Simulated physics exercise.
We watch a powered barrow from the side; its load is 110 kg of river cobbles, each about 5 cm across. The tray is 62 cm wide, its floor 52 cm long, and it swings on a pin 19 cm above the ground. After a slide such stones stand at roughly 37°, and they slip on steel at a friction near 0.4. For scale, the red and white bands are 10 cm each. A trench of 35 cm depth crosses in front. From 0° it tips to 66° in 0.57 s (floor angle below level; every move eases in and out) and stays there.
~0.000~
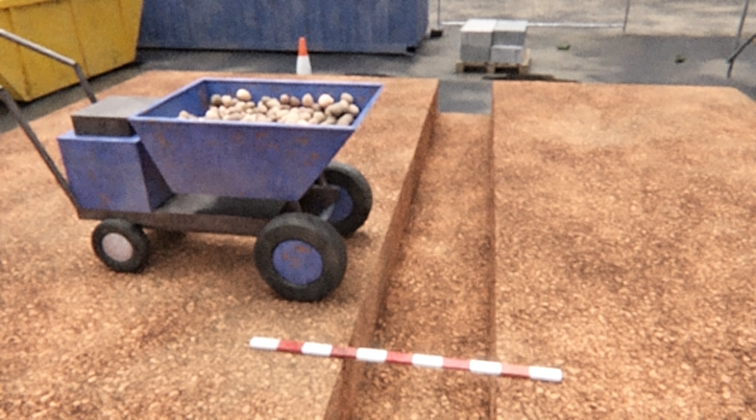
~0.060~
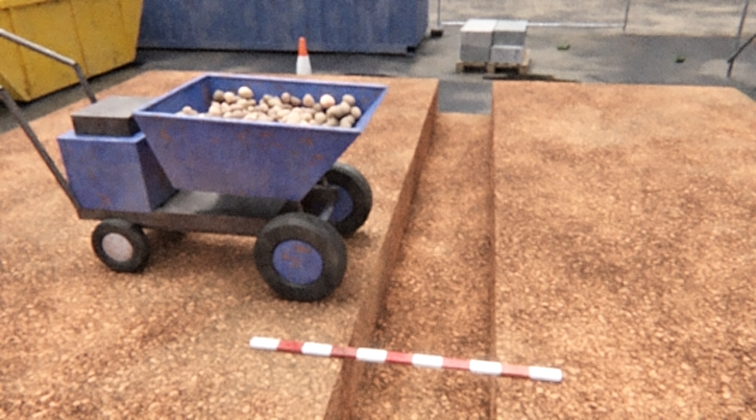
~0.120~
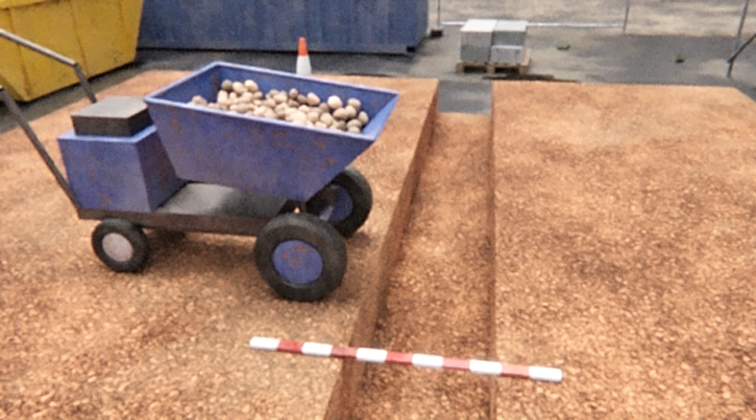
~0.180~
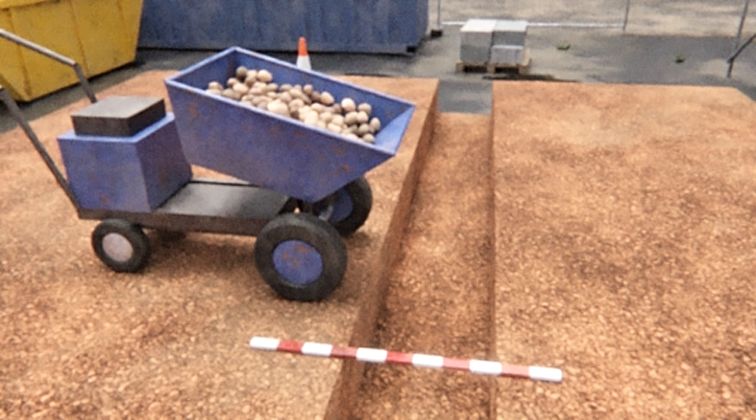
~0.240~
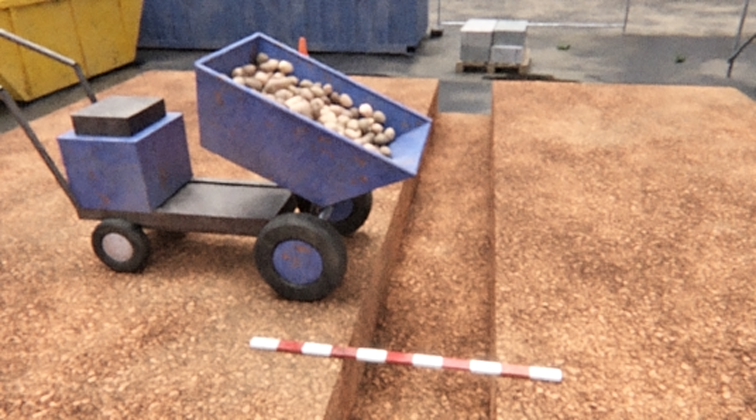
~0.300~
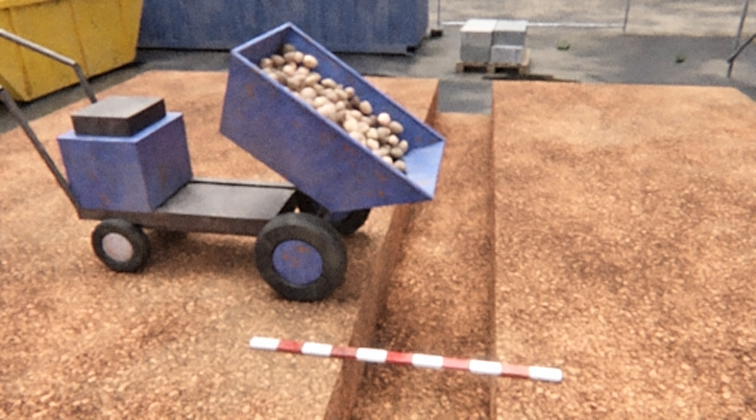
On a gravelly yard beside a narrow trench, a small powered barrow with a blue tray of rounded stones stands still while the tray tilts steadily toward the right, its back rising and the stones shifting toward its lowered lip.
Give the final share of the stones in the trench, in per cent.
Roughly 44 per cent ends in the trench.
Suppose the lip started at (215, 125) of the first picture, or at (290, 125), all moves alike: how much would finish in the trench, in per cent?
Near 90 per cent from the first place, 90 from the second.
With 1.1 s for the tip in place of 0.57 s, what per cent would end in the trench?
Then about 60 per cent.
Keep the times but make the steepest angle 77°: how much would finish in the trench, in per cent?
In that case some 50 per cent.
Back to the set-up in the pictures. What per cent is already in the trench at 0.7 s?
About 10 per cent by then.
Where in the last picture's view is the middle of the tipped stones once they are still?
Their middle is at about (517, 275).
After 0.4 s the floor is at 56°; 100 % in the tray; the foremost stones are at (424, 196).
After 0.7 s the floor is at 66°; 85 % in the tray, 8 % in the trench, 6 % past the trench; the foremost stones are at (520, 255).
After 1.0 s the floor is at 66°; 31 % in the tray, 16 % in the trench, 53 % past the trench; the foremost stones are at (702, 292).
After 3.0 s the floor is at 66°; 0 % in the tray, 44 % in the trench, 56 % past the trench; the foremost stones are past the picture's edge.
